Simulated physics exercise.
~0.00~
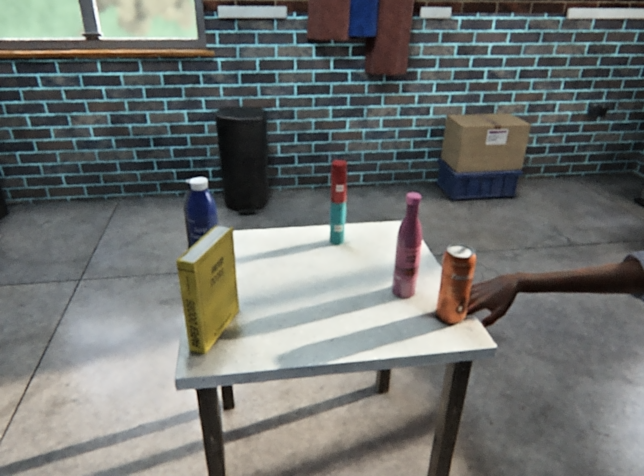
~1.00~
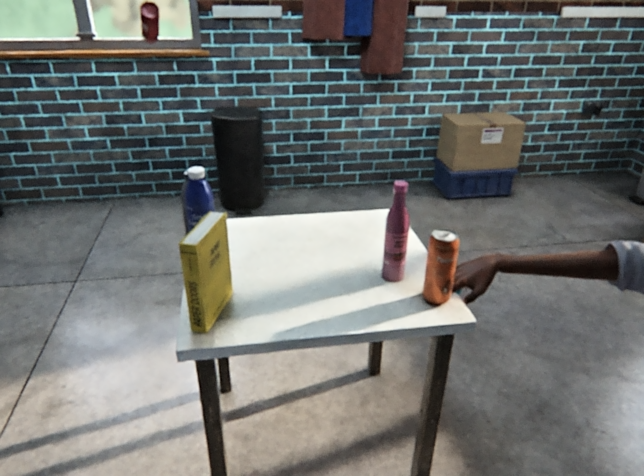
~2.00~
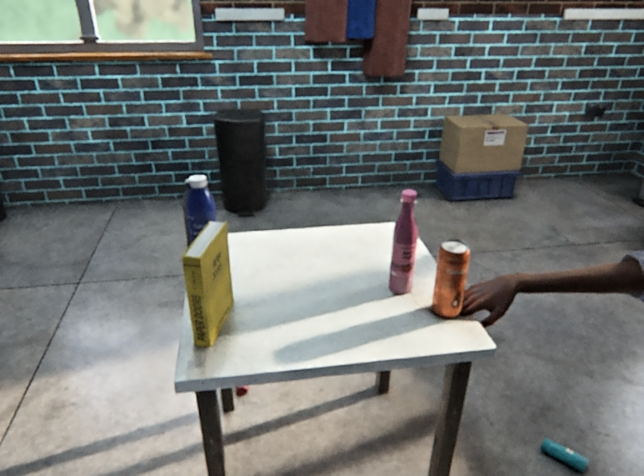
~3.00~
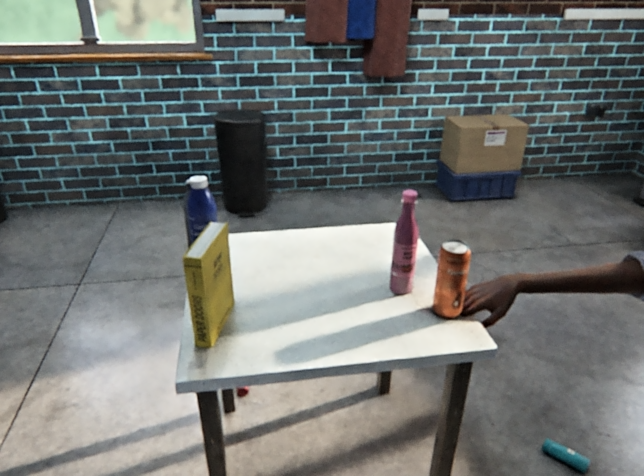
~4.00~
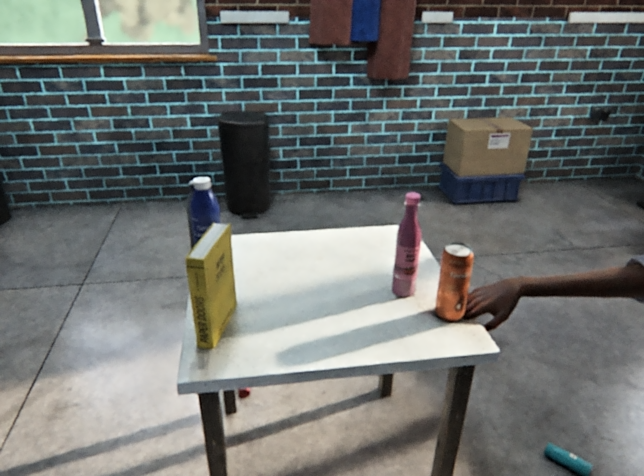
The footage shows a hand gripping a white side table as it shifts slightly away and back; a red shaker stacked on a turquoise one flies up, and both end up lying on the floor, while the blue bottle, yellow book, pink bottle and orange can remain standing on top.
